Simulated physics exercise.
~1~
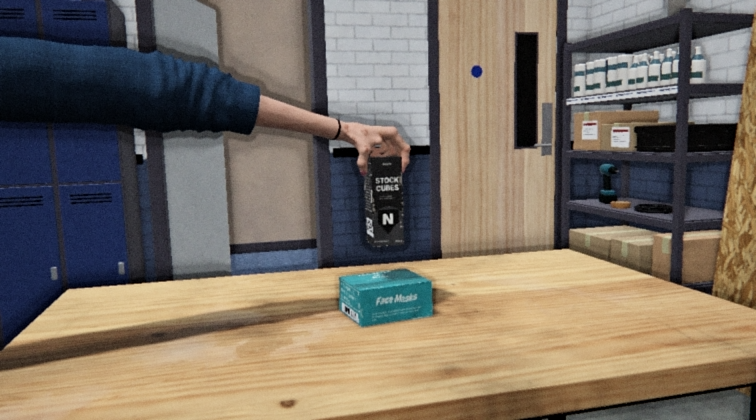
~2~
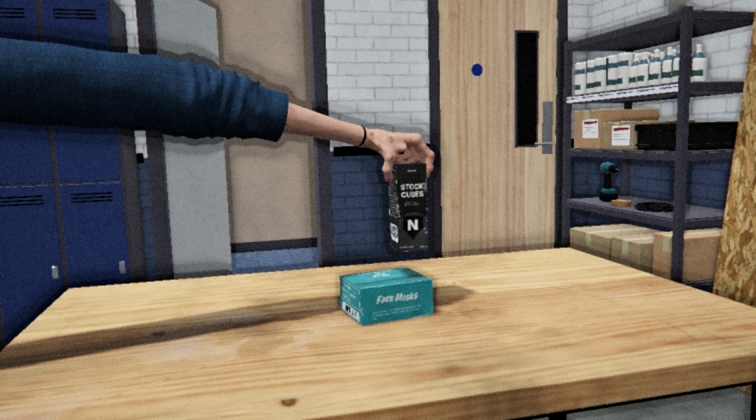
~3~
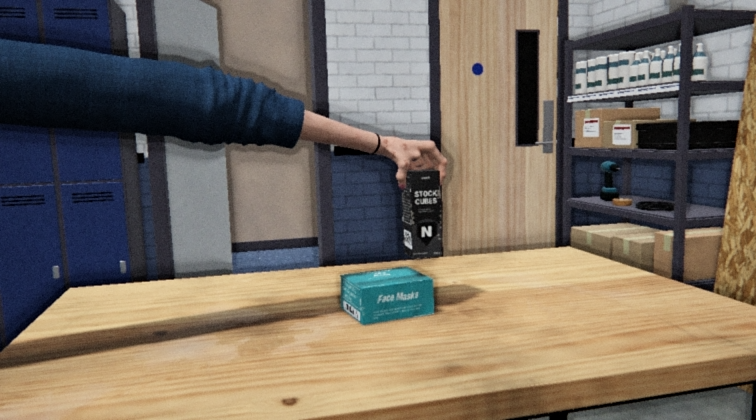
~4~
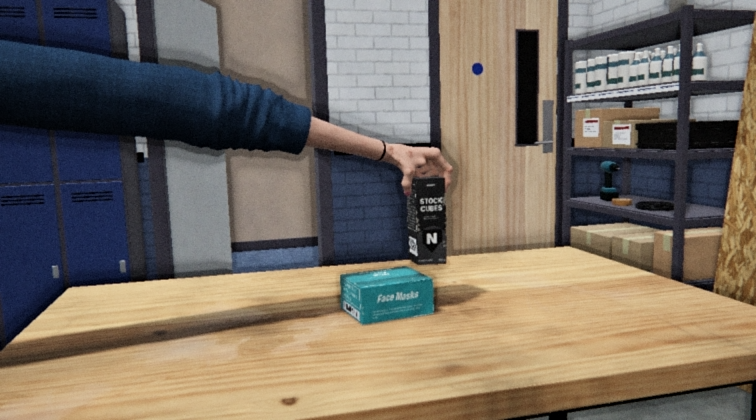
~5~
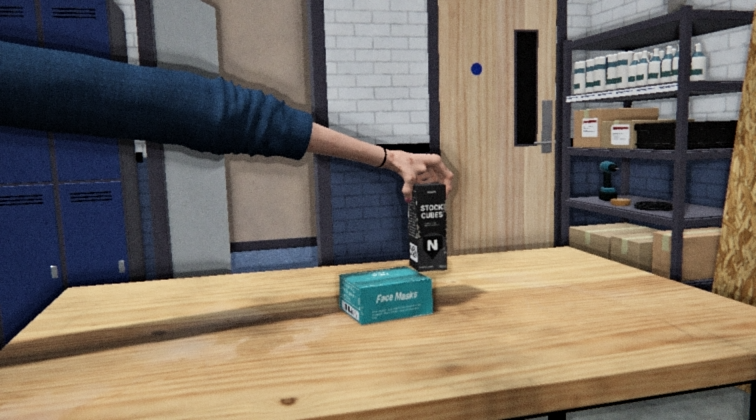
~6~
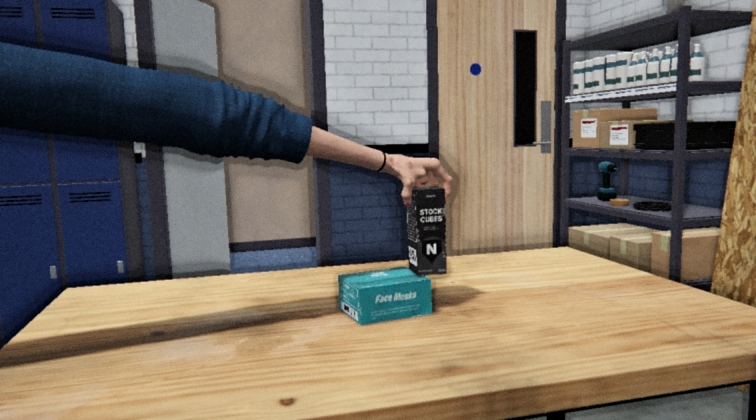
A hand moves a black carton right and lowers it beside a turquoise box.
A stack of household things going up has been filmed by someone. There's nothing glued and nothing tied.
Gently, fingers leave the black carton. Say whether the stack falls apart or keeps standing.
Insecure.
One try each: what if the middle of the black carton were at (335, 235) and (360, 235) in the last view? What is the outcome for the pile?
It caves in in the first case and survives in the second case.
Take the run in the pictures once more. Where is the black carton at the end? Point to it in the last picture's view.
The object winds up at approximately (488, 284).
Then, 0.40 s on from there, black carton now fallen.
Then, 0.50 s on from there, things are still on the move.
Then, 1.10 s on from there, nothing new.
In the end, fallen, black carton; turquoise box unmoved. At the end, from the last picture's camera, black carton near (488, 284). The pile loses its balance.
